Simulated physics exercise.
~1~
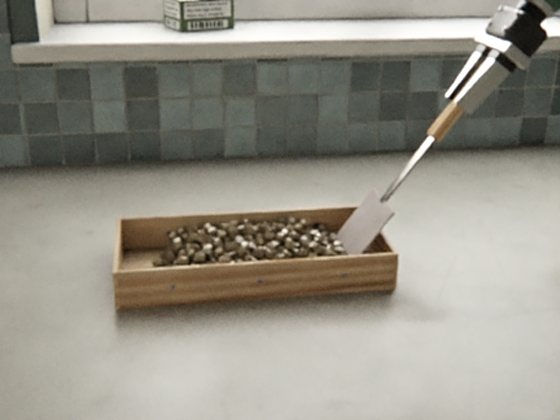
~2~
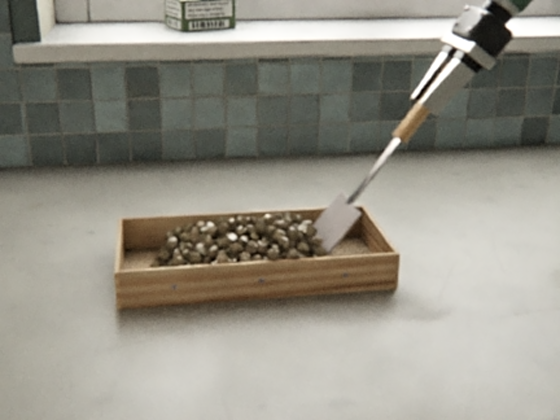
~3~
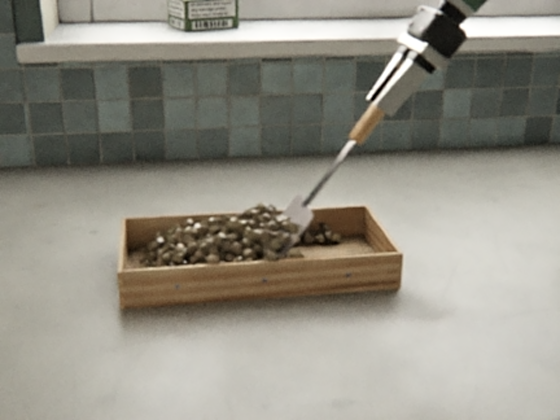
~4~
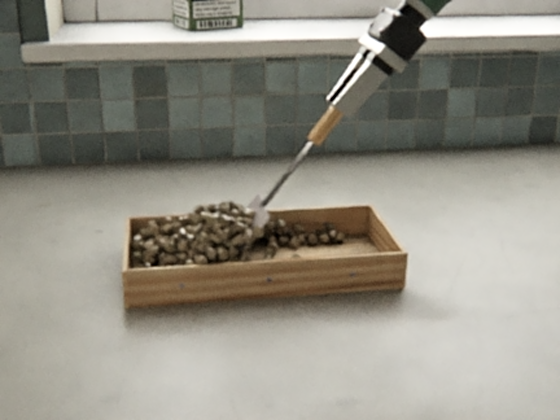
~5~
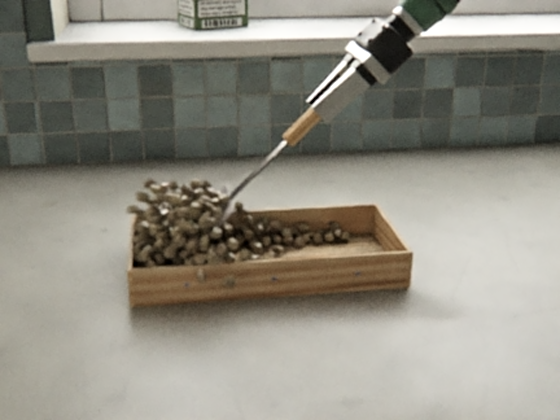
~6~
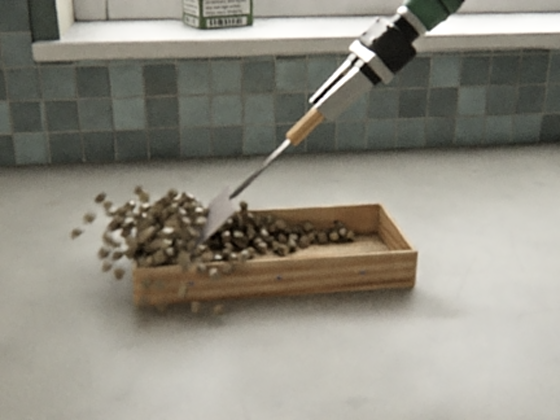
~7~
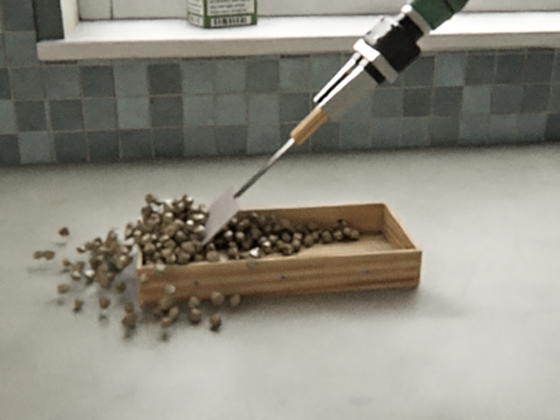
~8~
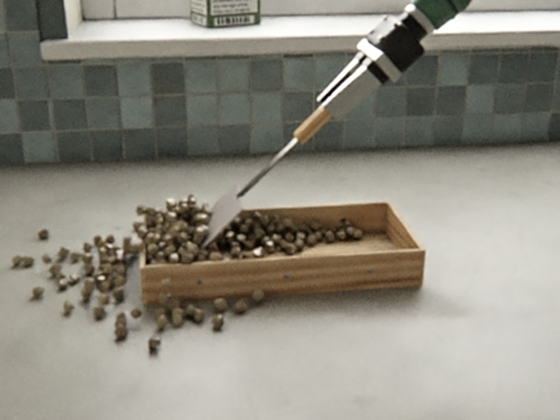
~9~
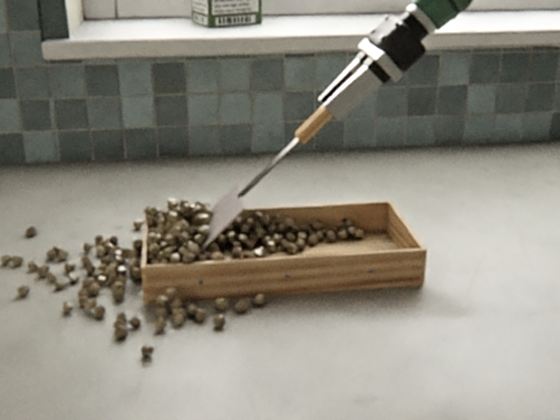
Small brown pebbles spilled over the left end of a shallow wooden tray as a robot arm pushed them leftward with a flat paddle, leaving some scattered on the gray counter while most stayed heaped inside against the resting blade.
